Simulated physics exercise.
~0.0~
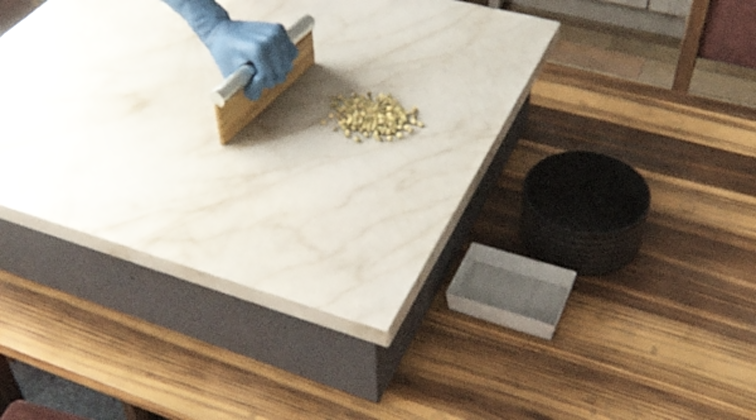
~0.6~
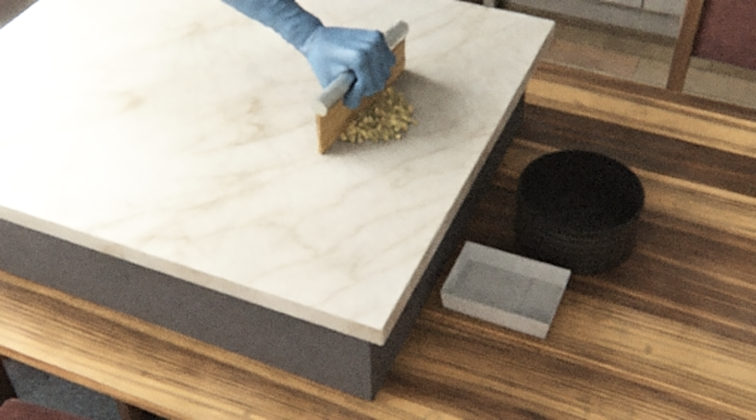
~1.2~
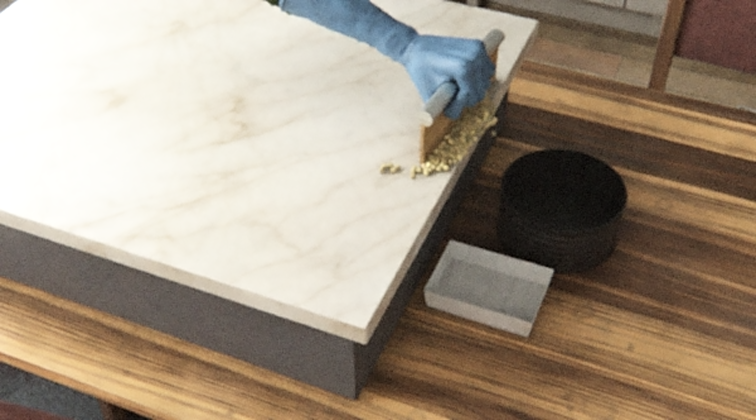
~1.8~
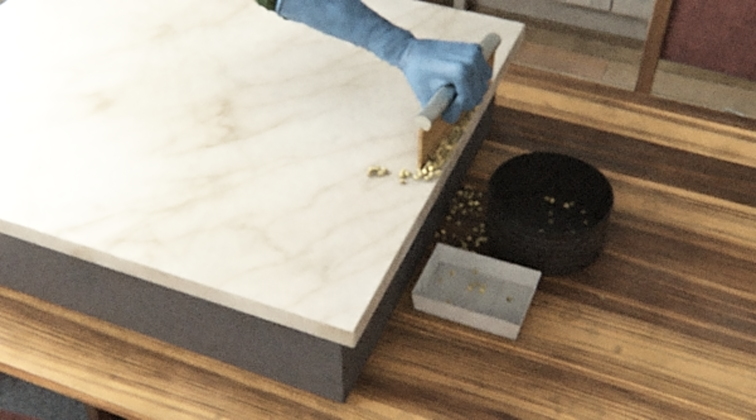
A blue-gloved hand slides a wooden scraper with a pale grip rightward across a veined, cream marble slab, seen from above at an angle. The slab has dark grey sides and rests on a striped wooden table, with a small whitish tin and a round black pot below its right edge. The blade reaches a loose pile of small yellowish beans and pushes them toward that edge, a few trailing near its front end. It halts there as beans spill over, many landing on the table between slab and pot, some in the pot and a few in the tin, while others stay on top.
